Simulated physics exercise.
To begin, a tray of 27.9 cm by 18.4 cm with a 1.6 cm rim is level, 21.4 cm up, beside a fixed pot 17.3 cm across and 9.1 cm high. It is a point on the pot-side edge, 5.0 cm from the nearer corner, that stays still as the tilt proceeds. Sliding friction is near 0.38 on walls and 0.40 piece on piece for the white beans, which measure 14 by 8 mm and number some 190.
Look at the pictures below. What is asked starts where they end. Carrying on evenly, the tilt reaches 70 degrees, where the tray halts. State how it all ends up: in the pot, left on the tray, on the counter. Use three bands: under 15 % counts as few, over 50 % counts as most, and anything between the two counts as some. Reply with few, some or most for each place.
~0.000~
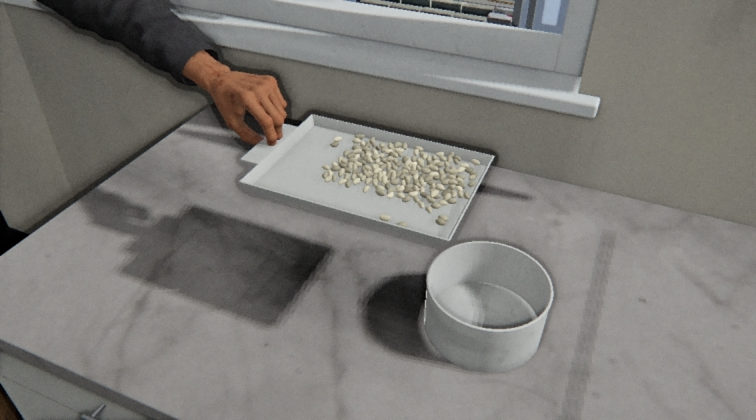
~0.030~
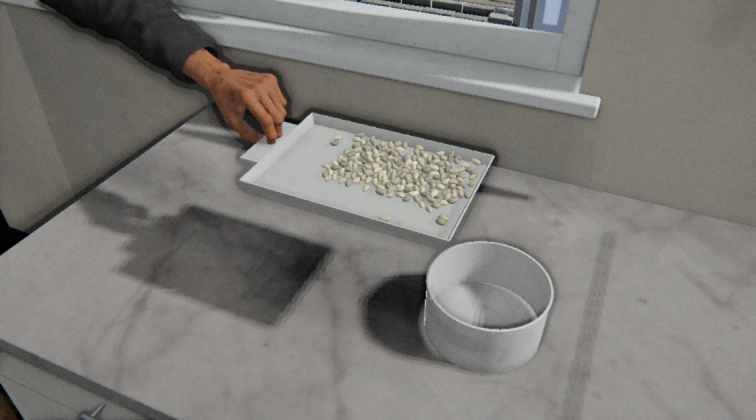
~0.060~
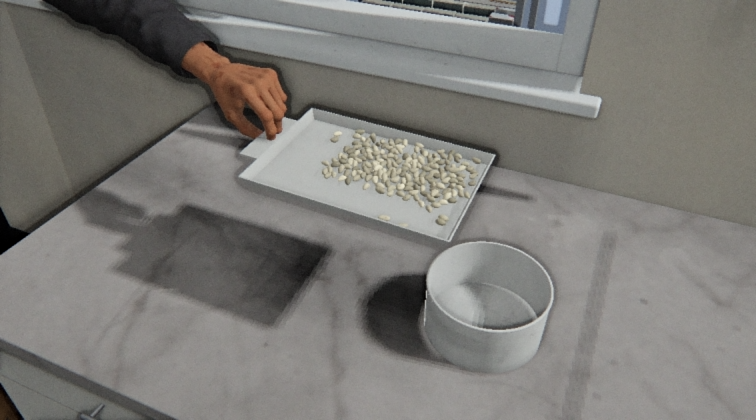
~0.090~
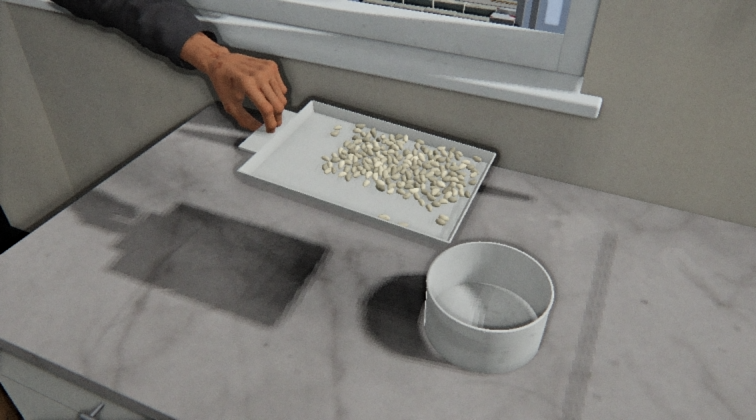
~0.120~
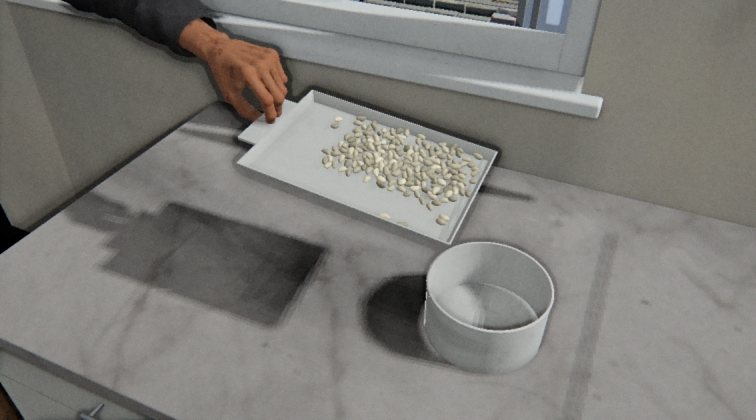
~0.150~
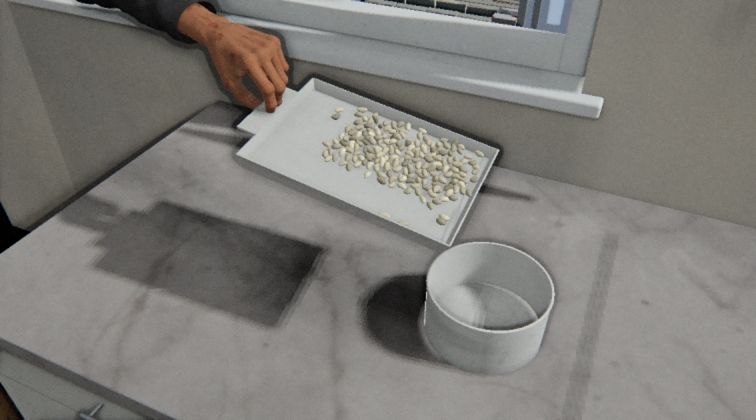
Pot: Some, tray: Few, counter: Most.
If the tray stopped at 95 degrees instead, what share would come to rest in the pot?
It would be near 30 per cent.
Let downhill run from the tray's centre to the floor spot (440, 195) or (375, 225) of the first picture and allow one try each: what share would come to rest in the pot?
I'd put it at roughly 70 per cent for the first tilt and roughly 0 per cent for the second.
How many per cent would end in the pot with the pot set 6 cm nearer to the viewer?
Result after the change: About 90 in a hundred.
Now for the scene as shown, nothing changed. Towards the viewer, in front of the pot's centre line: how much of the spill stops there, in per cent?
Near 100 in a hundred.
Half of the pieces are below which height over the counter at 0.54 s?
Some 24 cm.
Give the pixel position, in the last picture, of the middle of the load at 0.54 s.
Expected load position: Near (455, 199).
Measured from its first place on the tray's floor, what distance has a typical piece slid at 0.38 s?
Around 2 centimetres.
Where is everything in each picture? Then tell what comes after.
In the first picture, tray tilt 0 degrees, front corners at (247, 180) and (446, 235); middle of the pieces at (404, 172); pot at (489, 282).
In the second picture, tray tilt 0 degrees, front corners at (246, 178) and (446, 235); middle of the pieces at (404, 171).
In the third picture, tray tilt 2 degrees, front corners at (246, 175) and (446, 236); middle of the pieces at (404, 169).
In the fourth picture, tray tilt 4 degrees, front corners at (245, 169) and (446, 237), lowest corner right front; middle of the pieces at (405, 166).
In the fifth picture, tray tilt 8 degrees, front corners at (244, 161) and (446, 238), lowest corner right front; middle of the pieces at (405, 162).
In the sixth picture, tray tilt 12 degrees, front corners at (244, 153) and (447, 240), lowest corner right front; middle of the pieces at (406, 158); pot at (490, 283). The tray's pace is about 130 degrees a second.
Then, at 0.38 s, tilt 41 degrees; the tray holds 100 %, the pot 0 %.
Then, at 0.54 s, tilt 62 degrees; the tray holds 95 %, the pot 0 %.
Then, at 0.81 s, tilt 70 degrees; the tray holds 10 %, the pot 20 %.
In the end, at 2.5 s, pot 30 %, tray 0 %, counter 70 %.
